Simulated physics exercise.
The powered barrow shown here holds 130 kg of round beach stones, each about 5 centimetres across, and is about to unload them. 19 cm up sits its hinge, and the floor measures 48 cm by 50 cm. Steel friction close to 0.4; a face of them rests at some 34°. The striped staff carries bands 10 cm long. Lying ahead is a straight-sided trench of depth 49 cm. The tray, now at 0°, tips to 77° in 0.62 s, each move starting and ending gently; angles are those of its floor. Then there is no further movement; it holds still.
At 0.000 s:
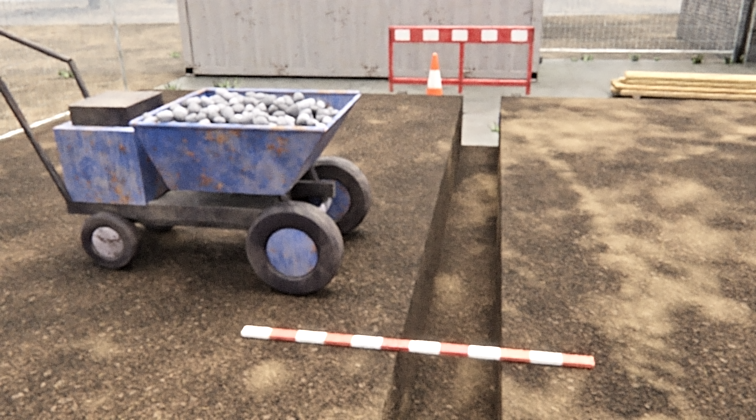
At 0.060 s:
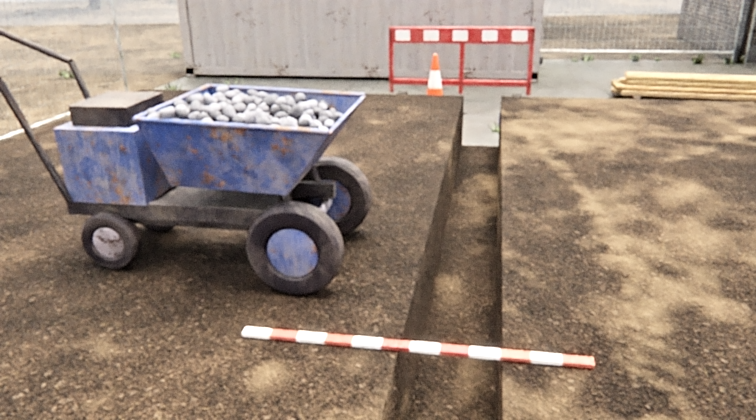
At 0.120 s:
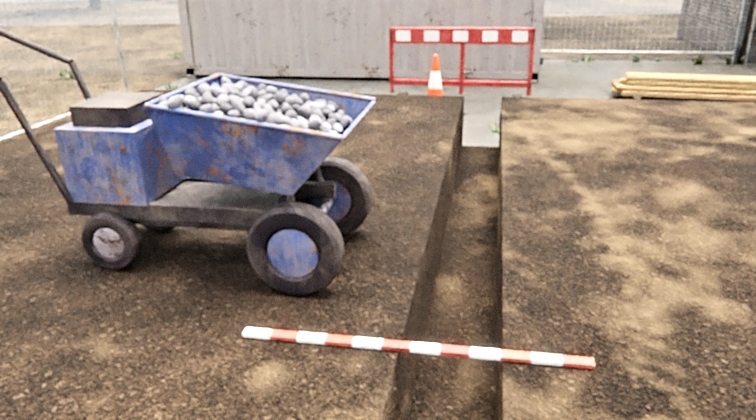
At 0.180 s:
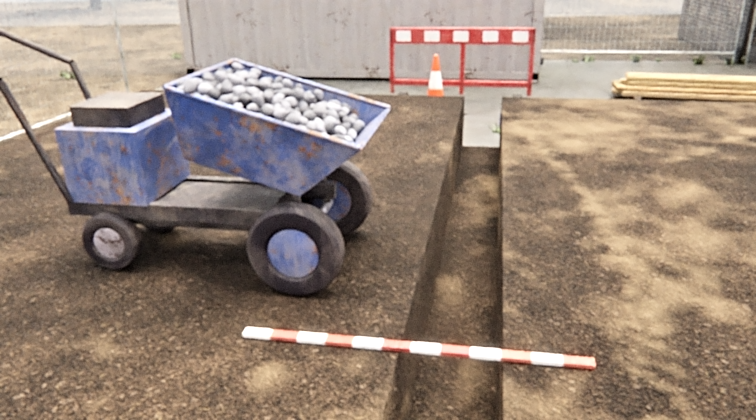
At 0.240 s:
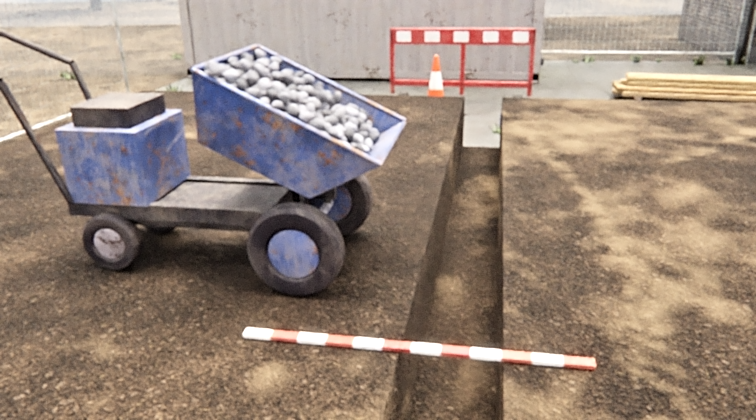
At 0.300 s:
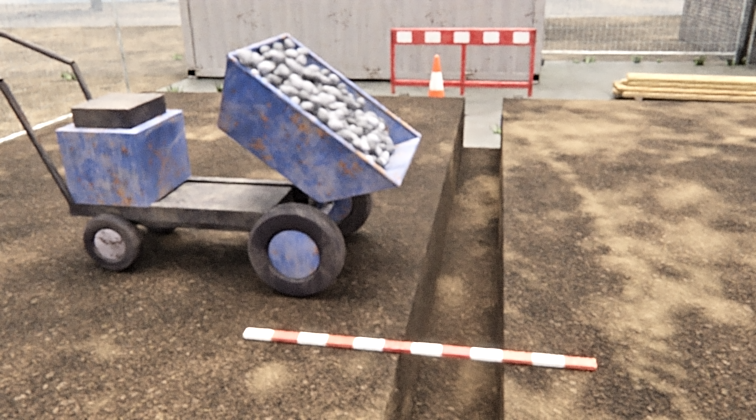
A blue, rust-marked powered barrow heaped with round grey stones stands at the left of a brown dirt yard, seen from slightly above by a still camera. A straight trench runs ahead of it, with a red-and-white striped staff lying across, and an orange cone, barrier, grey container and timber behind. The tray tilts steadily steeper to the right, its back rising while the wheels stay put.
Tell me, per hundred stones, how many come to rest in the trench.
66 per hundred.
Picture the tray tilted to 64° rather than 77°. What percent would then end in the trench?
Roughly 65 per cent would end in the trench.
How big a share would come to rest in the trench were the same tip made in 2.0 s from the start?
It would be near 90 percent.
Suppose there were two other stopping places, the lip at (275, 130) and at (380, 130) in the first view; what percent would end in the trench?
Near 95 per cent from the first place, 20 from the second.
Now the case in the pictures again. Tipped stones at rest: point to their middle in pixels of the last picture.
(483, 353).
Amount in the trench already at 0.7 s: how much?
40 per cent or so by then.
After 0.5 s the floor is at 64°; 100 % in the tray; the foremost stones are at (430, 211).
After 0.7 s the floor is at 77°; 46 % in the tray, 40 % in the trench, 15 % past the trench; the foremost stones are at (553, 290).
After 1.1 s the floor is at 77°; 5 % in the tray, 61 % in the trench, 34 % past the trench; the foremost stones are past the picture's edge.
After 3.0 s the floor is at 77°; 0 % in the tray, 66 % in the trench, 34 % past the trench; the foremost stones are past the picture's edge.
